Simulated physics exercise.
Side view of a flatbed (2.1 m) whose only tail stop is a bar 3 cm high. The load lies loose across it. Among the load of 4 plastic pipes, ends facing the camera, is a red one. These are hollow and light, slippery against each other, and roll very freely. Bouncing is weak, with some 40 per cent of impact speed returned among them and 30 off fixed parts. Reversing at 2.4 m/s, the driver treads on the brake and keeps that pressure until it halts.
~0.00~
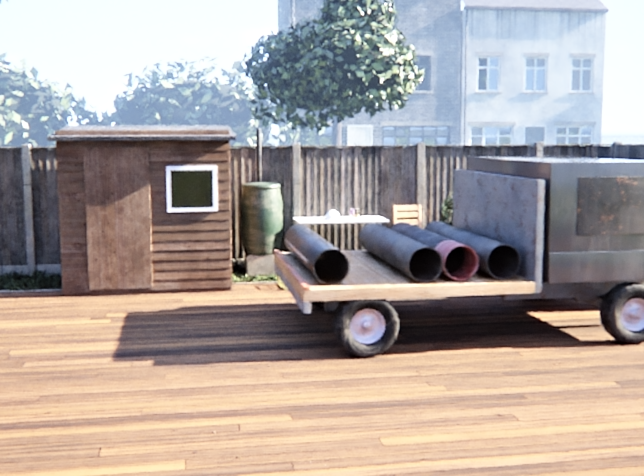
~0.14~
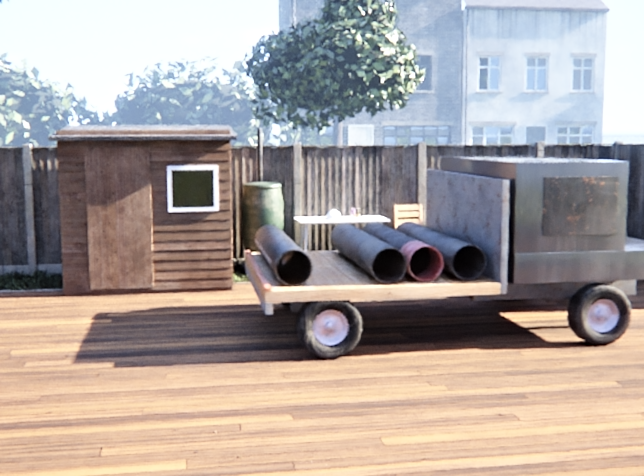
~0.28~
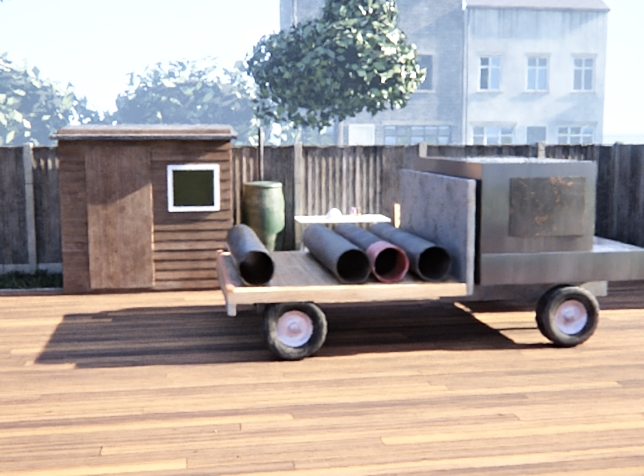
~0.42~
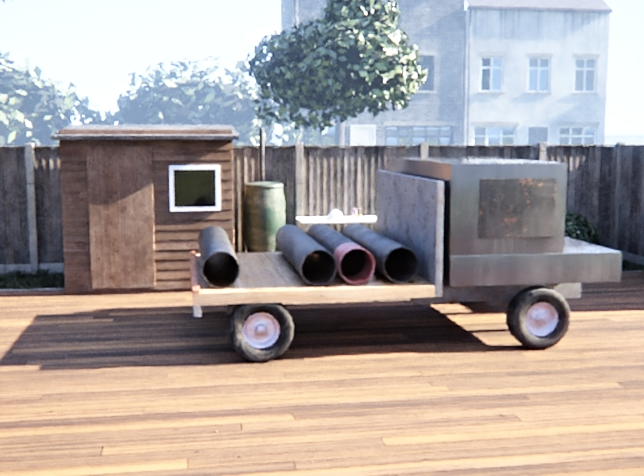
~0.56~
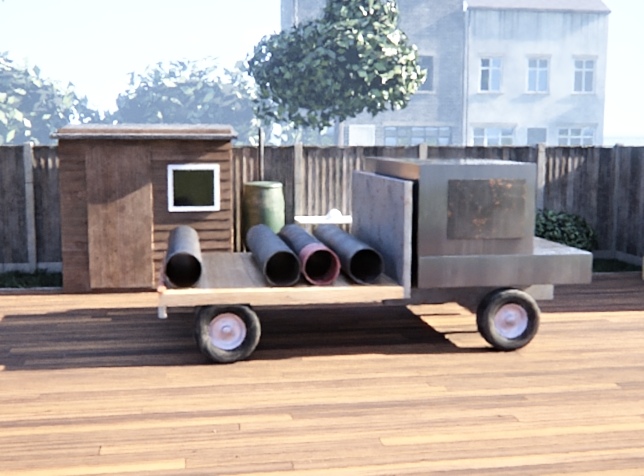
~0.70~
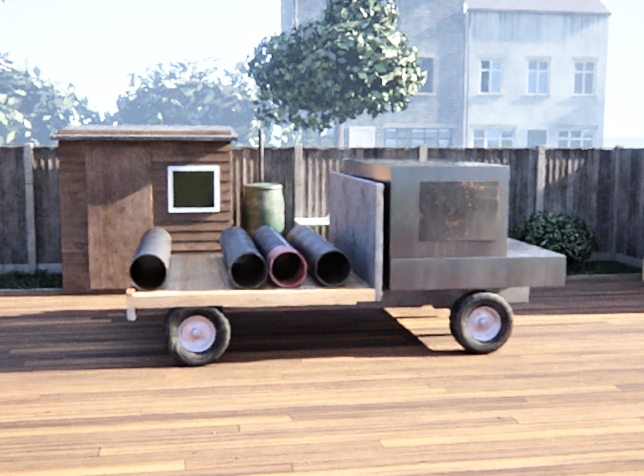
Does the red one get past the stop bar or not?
The red item never gets past.
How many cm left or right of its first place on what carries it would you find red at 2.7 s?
Red has moved 100 to the left.
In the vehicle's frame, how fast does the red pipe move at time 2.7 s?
Close to 0.2 m/s at that moment.
Then, 2.7 s in, red is on the bed, 40 cm from the bar, rolling towards it; 1 of 4 is off.
In the end (5.4 s), red is on the bed, 60 cm from the bar; 1 of 4 is off.
